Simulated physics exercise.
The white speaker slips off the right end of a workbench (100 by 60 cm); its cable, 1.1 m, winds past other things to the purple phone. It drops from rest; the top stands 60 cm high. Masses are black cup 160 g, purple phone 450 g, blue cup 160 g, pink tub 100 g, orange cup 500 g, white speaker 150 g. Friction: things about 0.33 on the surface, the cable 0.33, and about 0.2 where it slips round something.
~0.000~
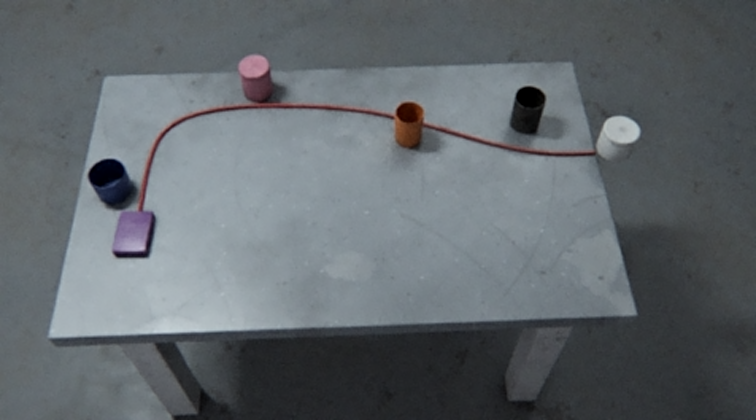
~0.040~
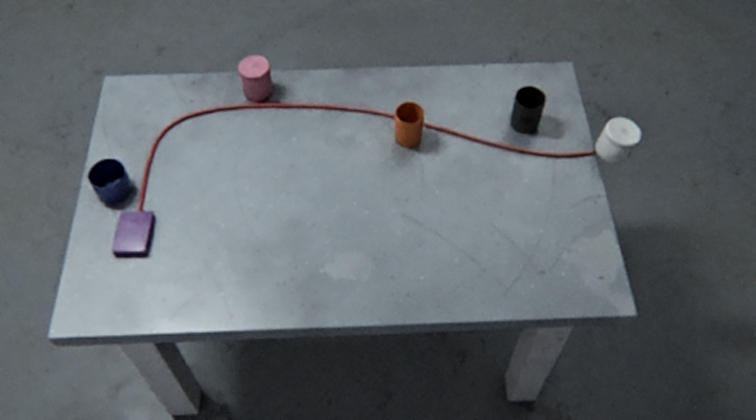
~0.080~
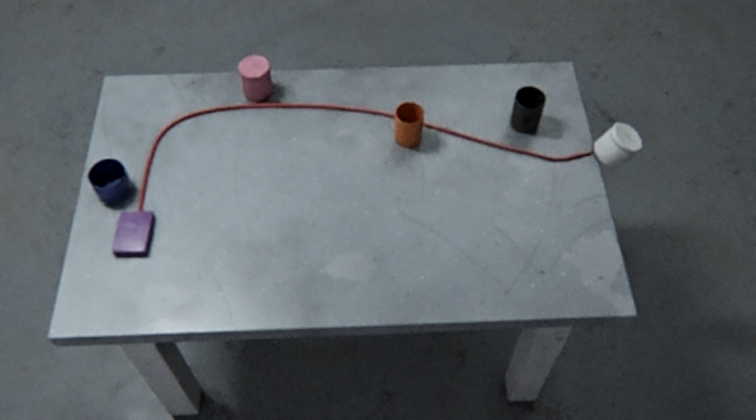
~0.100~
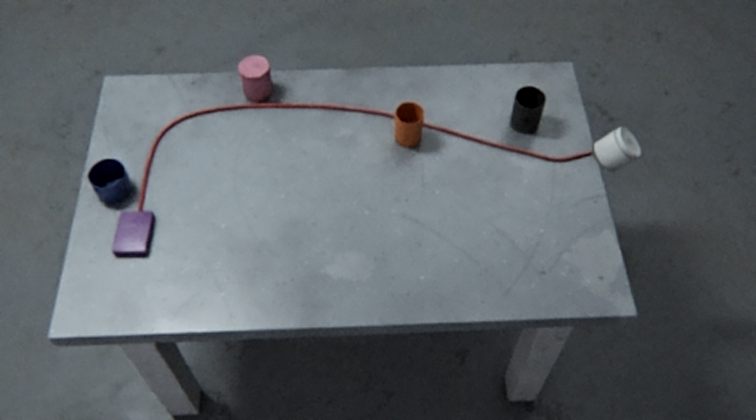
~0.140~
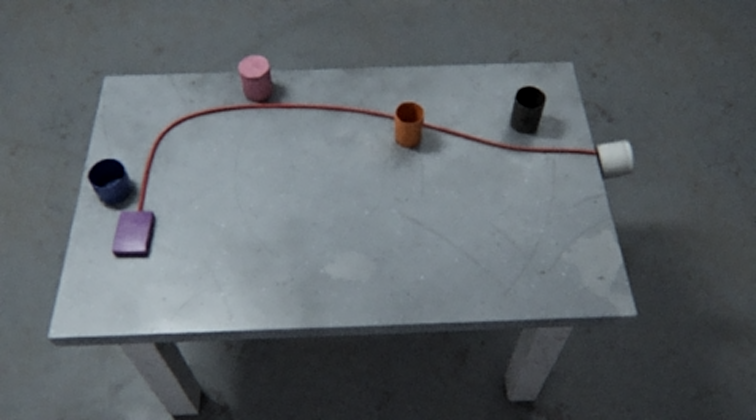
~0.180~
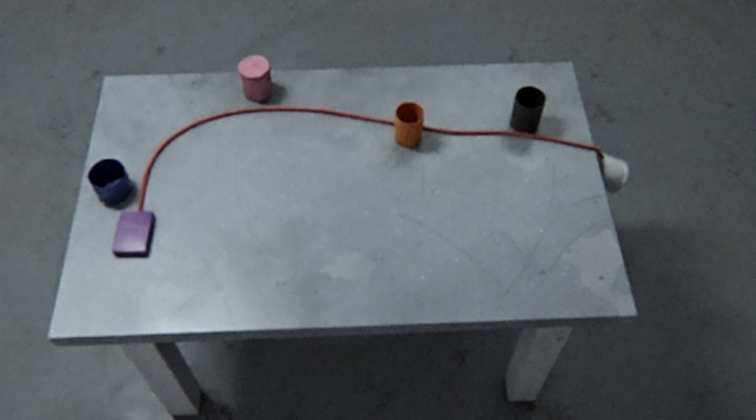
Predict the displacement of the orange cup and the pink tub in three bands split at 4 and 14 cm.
Result: Orange cup hardly moves, pink tub barely shifts.
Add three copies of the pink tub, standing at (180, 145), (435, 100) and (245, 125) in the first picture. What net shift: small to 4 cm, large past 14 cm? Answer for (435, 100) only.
There: Small.
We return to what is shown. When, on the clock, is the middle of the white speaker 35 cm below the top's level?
That is: Not at all.
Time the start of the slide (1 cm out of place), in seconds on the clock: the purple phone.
About: Purple phone 0.34 s.
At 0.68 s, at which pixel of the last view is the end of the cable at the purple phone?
Around (180, 217).
After 0.4 s, the cable's tail end at (174, 217); white speaker over the edge, purple phone 3 cm off its start.
After 0.7 s, the cable's tail end at (180, 217); white speaker over the edge, purple phone 4 cm off its start.
After 0.9 s, the cable's tail end at (184, 217); white speaker over the edge, purple phone 5 cm off its start at (160, 225).
After 1.2 s, the cable's tail end at (184, 217); purple phone 5 cm off its start, white speaker over the edge.
After 2.4 s, the cable's tail end at (184, 217); orange cup 0 cm off its start at (411, 114), pink tub 0 cm off its start at (254, 66), white speaker over the edge, purple phone 5 cm off its start at (160, 225).
